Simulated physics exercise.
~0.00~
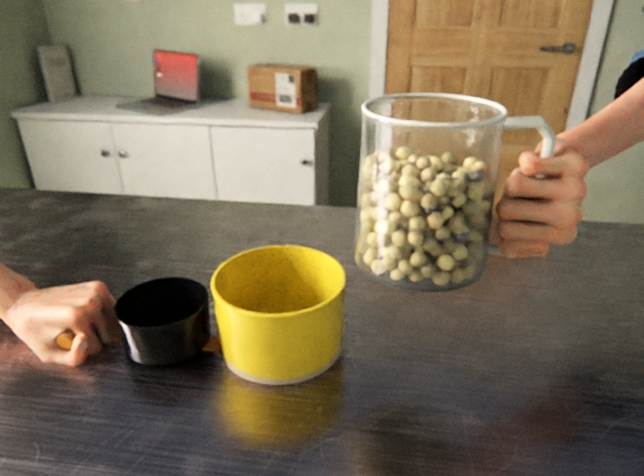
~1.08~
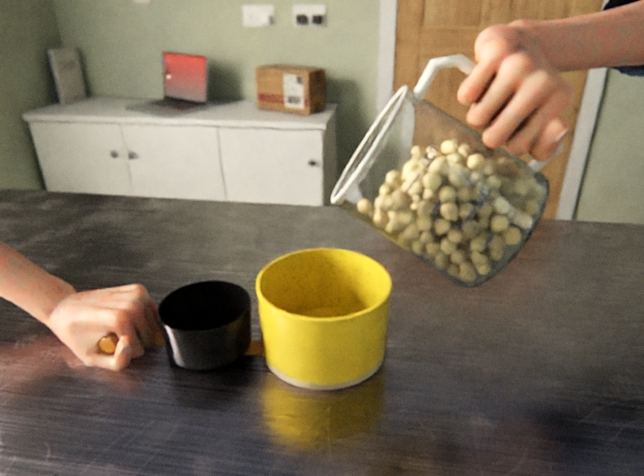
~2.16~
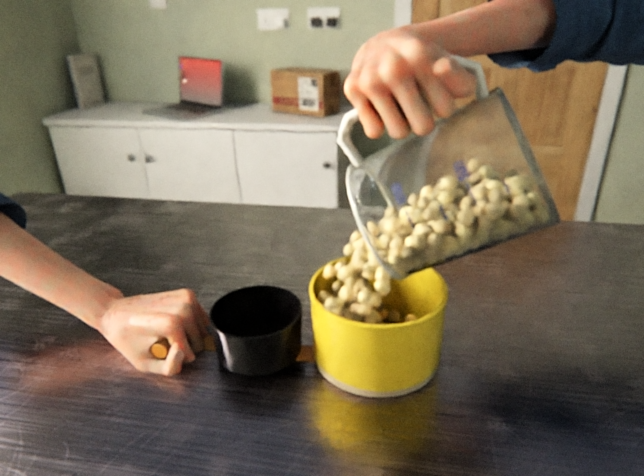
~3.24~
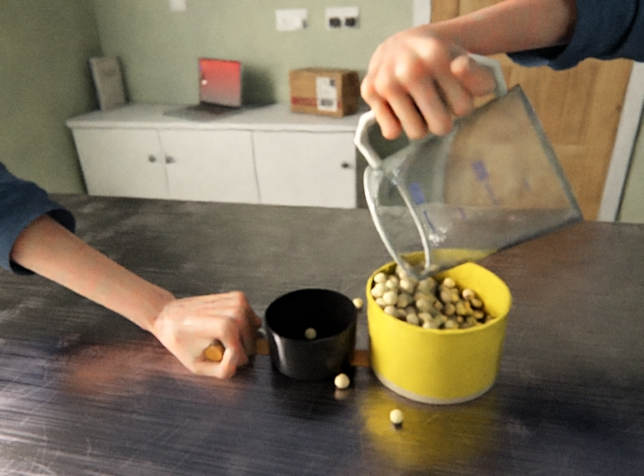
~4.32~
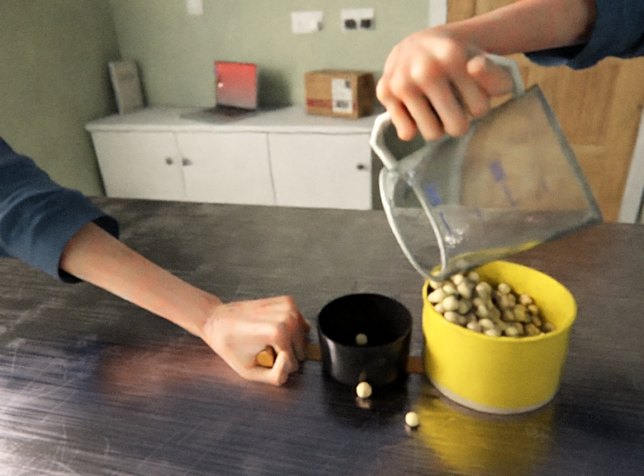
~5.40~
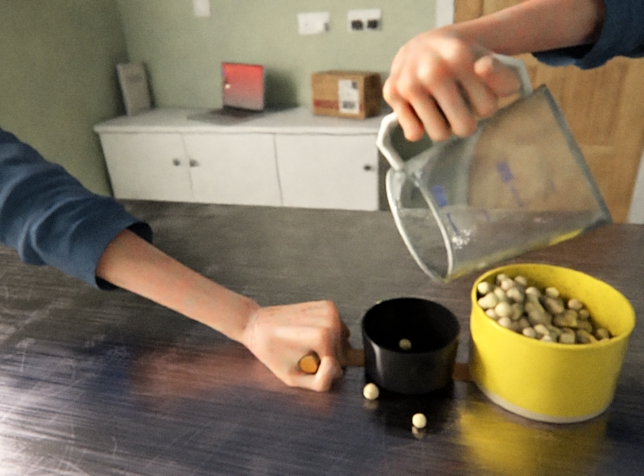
A person's hand at the right holds a clear jug of pale round nuts above a dark tabletop, seen from slightly above, while the other hand grips a strip at the left beside a black dish and a yellow pot. Behind are a white cabinet with a laptop and a cardboard box, and a wooden door. The left hand's strip slides steadily right, carrying both containers, as the jug tips leftward. Nuts pour into the yellow pot until the jug is empty. A few stray nuts show in and near the black dish, and the pot ends heaped beneath the tilted jug.
